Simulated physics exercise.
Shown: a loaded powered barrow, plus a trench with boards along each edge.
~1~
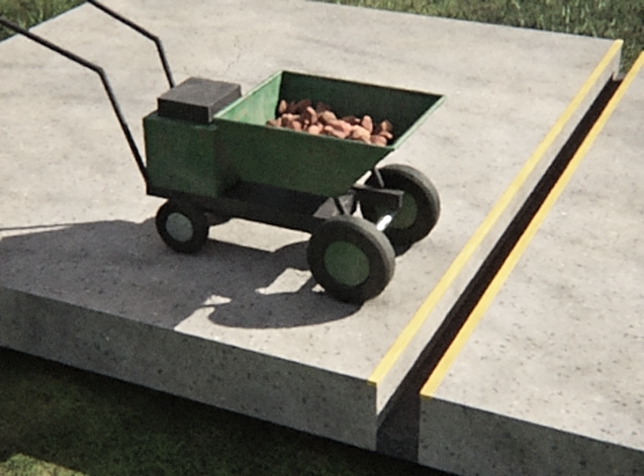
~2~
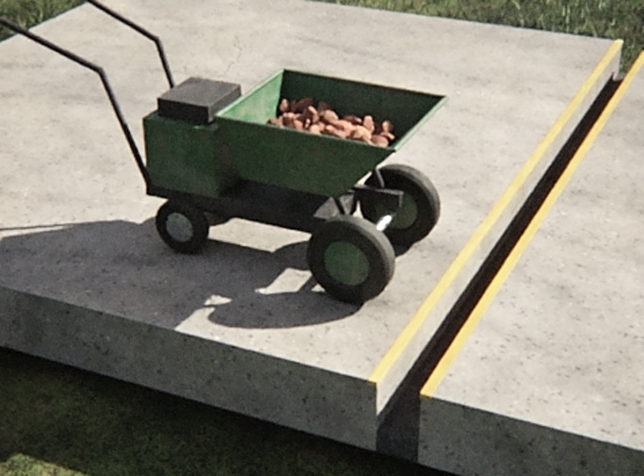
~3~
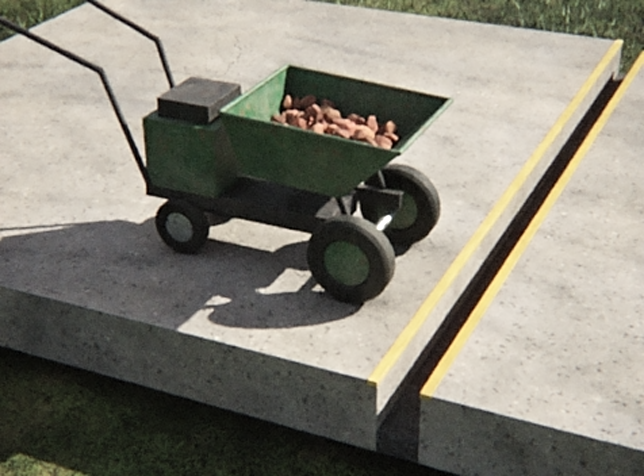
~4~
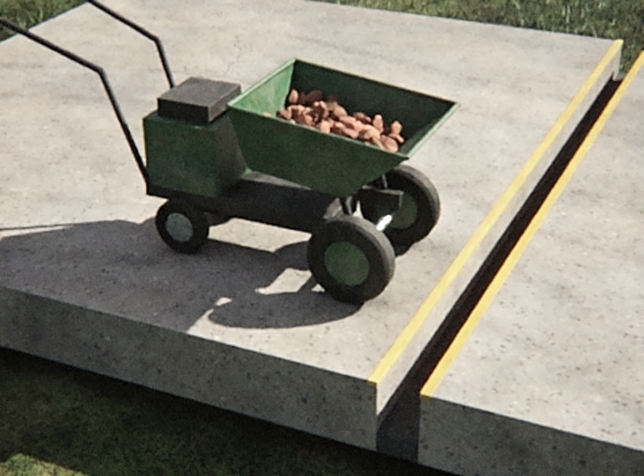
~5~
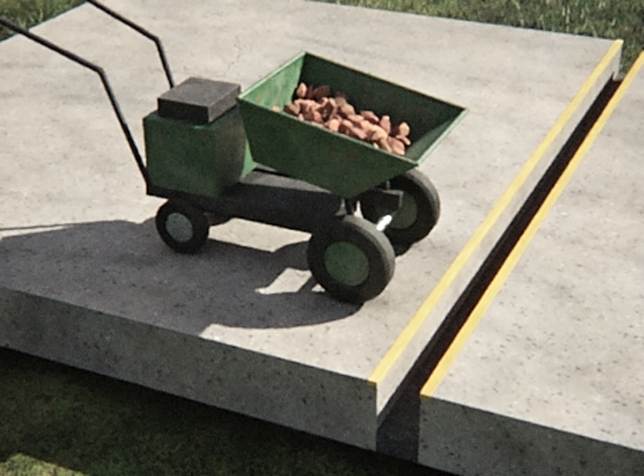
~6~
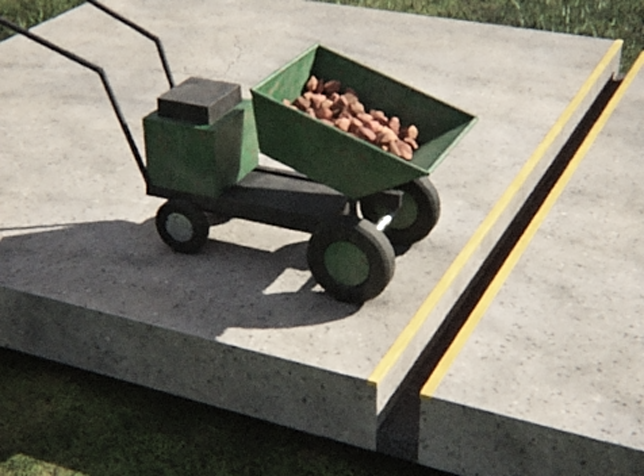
Green skip of a small powered barrow loaded with reddish lumps tilting gradually forward to the right beside a narrow yellow-edged gap.
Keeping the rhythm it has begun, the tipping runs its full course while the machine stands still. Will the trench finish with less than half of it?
Yes, less than half.
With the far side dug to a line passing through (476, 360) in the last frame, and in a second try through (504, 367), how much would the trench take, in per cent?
I'd put it near 20 in a hundred, then near 60 in a hundred.
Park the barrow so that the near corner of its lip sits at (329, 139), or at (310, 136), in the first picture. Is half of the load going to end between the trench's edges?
Place one: The greater share; place two: The greater share.
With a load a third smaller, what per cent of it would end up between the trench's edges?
0 per cent, roughly.
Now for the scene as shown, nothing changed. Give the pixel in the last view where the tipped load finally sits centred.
It settles centred around (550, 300).
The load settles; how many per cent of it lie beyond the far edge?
I'd put it at some 95 per cent of the load.
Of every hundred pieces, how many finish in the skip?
I'd put it near 5 percent.
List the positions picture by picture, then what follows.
In the first frame, lip of the skip near (392, 150), level; top of the load near (316, 130), lumps of rubble; first edge of the trench near (401, 342); far edge near (451, 354), the trench under half as wide as the skip, and about as deep as wide.
In the second frame, lip of the skip near (394, 151), level; top of the load near (317, 129).
In the third frame, lip of the skip near (399, 154), tipped barely; top of the load near (321, 127).
In the fourth frame, lip of the skip near (406, 158), tipped a little; top of the load near (304, 123).
In the fifth frame, lip of the skip near (416, 165), tipped a little; top of the load near (303, 120).
In the sixth frame, lip of the skip near (427, 174), tipped clearly; top of the load near (313, 116); first edge of the trench near (401, 342); far edge near (451, 354).
Shortly afterwards, skip tipped steeply; the whole lot in the skip.
Next, skip tipped steeply; the bulk in the skip; near a quarter beyond it; only a few falling.
Some moments later, skip tipped right over; a little in the skip; all but a few beyond it.
In the end, skip tipped right over; only a few in the skip; only a few in or heaped over the trench; all but a few beyond it.
